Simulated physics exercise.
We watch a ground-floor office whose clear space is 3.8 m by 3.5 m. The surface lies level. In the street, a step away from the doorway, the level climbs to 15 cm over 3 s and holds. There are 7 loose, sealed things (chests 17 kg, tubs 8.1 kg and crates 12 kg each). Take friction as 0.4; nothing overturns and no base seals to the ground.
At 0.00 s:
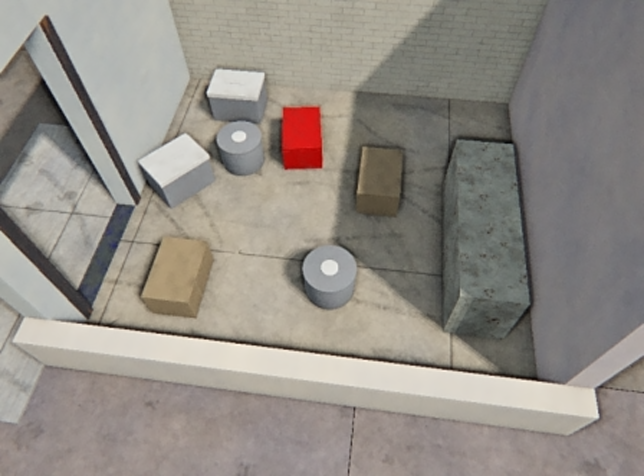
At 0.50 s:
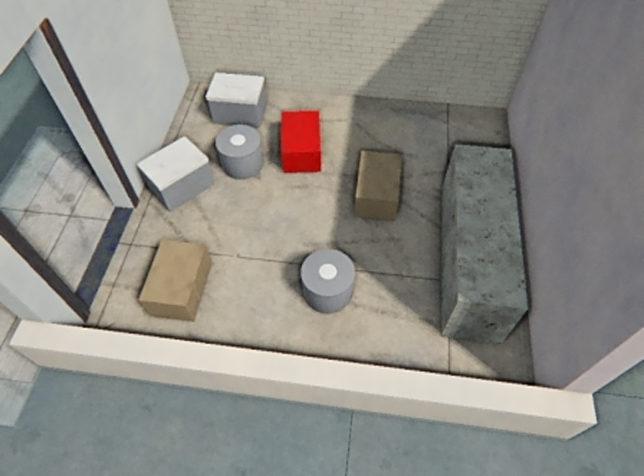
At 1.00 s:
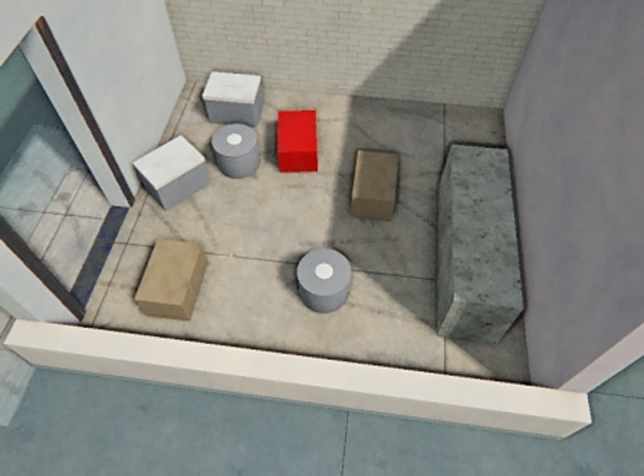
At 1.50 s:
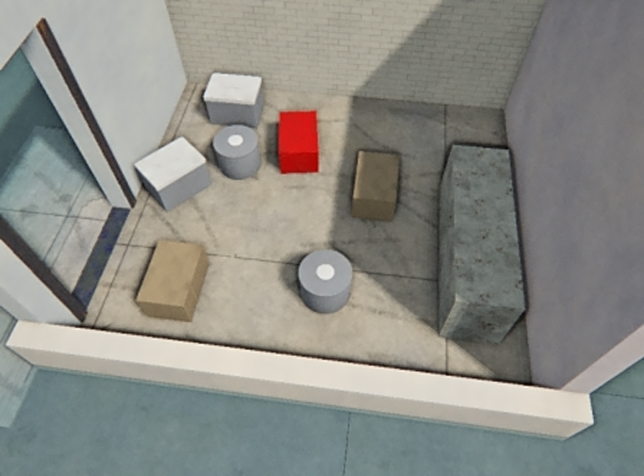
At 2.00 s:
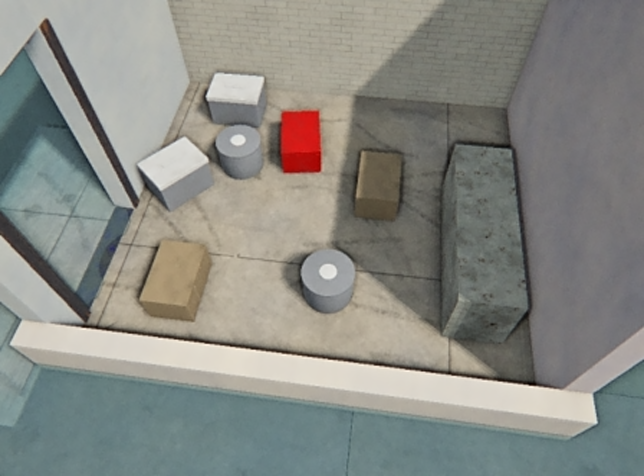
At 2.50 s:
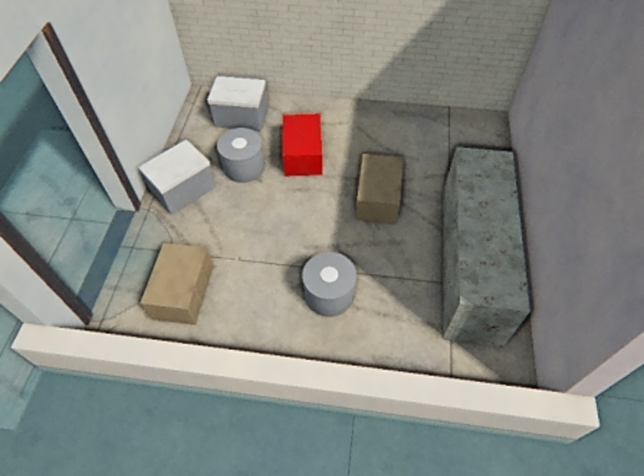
Water spreads over the street and through the doorway while the crates and tubs stay still.
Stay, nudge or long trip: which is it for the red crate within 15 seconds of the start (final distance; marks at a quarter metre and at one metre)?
The red crate moves a short way.
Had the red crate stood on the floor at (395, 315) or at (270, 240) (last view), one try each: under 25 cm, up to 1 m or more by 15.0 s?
In turn: It slides a little; it gets carried off.
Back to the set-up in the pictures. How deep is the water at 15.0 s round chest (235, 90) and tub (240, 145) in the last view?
Roughly 10 and 7 cm.
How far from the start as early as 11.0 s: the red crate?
Roughly 5 cm by then.
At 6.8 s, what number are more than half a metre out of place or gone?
By then 3.
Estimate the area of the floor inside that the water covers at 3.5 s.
About 2.0 m2.
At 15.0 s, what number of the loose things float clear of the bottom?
I count 7.
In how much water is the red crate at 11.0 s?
About 5 cm.
After 3.5 s the red crate is near (302, 134), 0.0 m from its start, aground; 0 afloat.
After 6.8 s the red crate is near (302, 134), 0.0 m from its start, aground; 2 afloat.
After 11.0 s the red crate is near (304, 129), 0.1 m from its start, afloat; 4 afloat.
After 15.0 s the red crate is near (238, 157), 0.7 m from its start, afloat; 7 afloat.
